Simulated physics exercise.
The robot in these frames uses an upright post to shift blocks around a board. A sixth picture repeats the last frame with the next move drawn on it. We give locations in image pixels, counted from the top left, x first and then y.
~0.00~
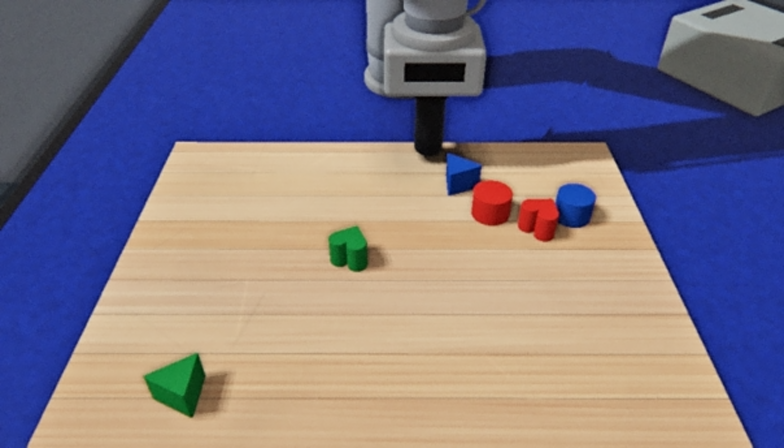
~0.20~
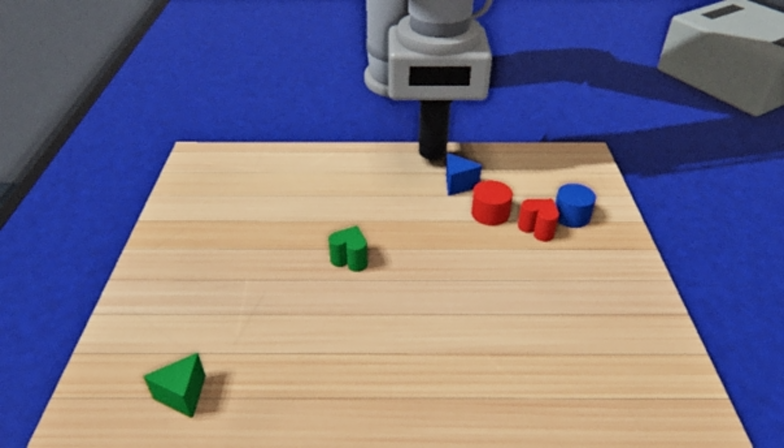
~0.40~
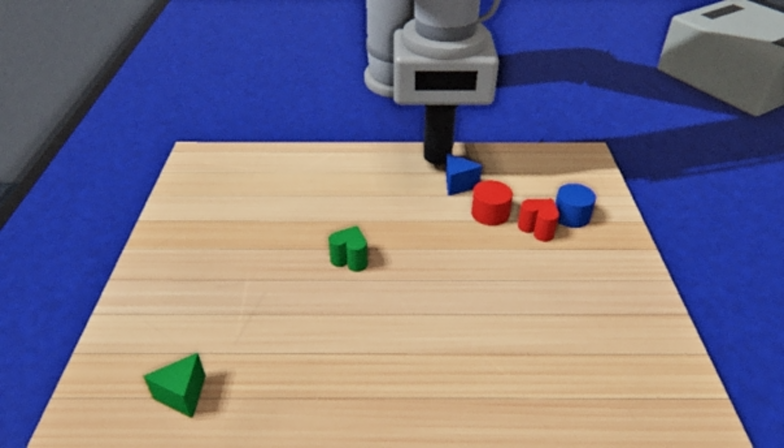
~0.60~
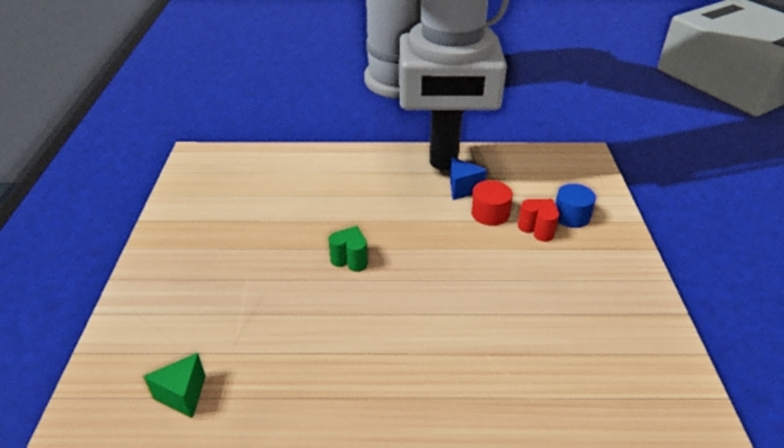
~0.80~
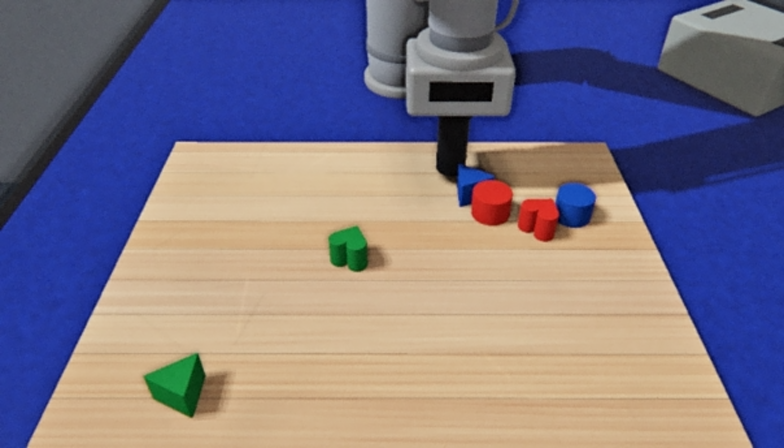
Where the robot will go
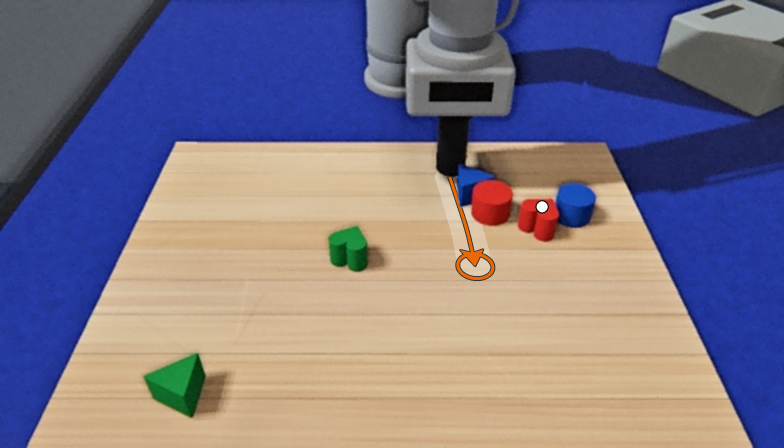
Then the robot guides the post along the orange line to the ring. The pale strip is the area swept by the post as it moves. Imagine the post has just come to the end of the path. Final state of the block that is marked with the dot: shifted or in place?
In the end it has been moved.
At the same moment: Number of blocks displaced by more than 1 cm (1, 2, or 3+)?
The result: Three blocks or more.
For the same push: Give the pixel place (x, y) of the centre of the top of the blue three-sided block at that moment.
I predict (508, 238).
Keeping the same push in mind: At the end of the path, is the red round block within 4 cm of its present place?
Answer: No.
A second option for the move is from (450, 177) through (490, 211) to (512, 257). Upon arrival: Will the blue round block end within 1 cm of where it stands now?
Yes, that is how it ends up.
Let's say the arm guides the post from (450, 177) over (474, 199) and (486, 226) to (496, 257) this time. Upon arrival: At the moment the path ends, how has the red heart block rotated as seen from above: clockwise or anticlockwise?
The block spins anticlockwise.
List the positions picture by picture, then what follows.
In the first frame, post tip at (428, 149); block tops, blue three-sided block at (460, 164); red round block at (493, 191); red heart block at (542, 207).
In the second frame, post at (433, 153); blocks unchanged.
In the third frame, post at (438, 157); blocks unchanged.
In the fourth frame, post at (444, 163); blue three-sided block at (465, 168).
In the fifth frame, post at (450, 169); blue three-sided block at (472, 175); red round block at (493, 191); red heart block at (542, 207).
Path on the board, straight from (450, 177) to (475, 266); the dot is on the red heart block.
What follows on the original path. One third of the way, post at (459, 195); blue three-sided block at (491, 198), turned 30° anticlockwise; red round block at (519, 212); red heart block at (561, 212), turned 25° anticlockwise.
Two thirds of the way, post at (469, 225); blue three-sided block at (504, 218), turned 75° anticlockwise; red round block at (542, 226); red heart block at (576, 215), turned 70° anticlockwise.
At the end, post at (476, 257); blue three-sided block at (508, 238), turned 125° anticlockwise; red round block at (548, 230); red heart block at (578, 215), turned 75° anticlockwise.
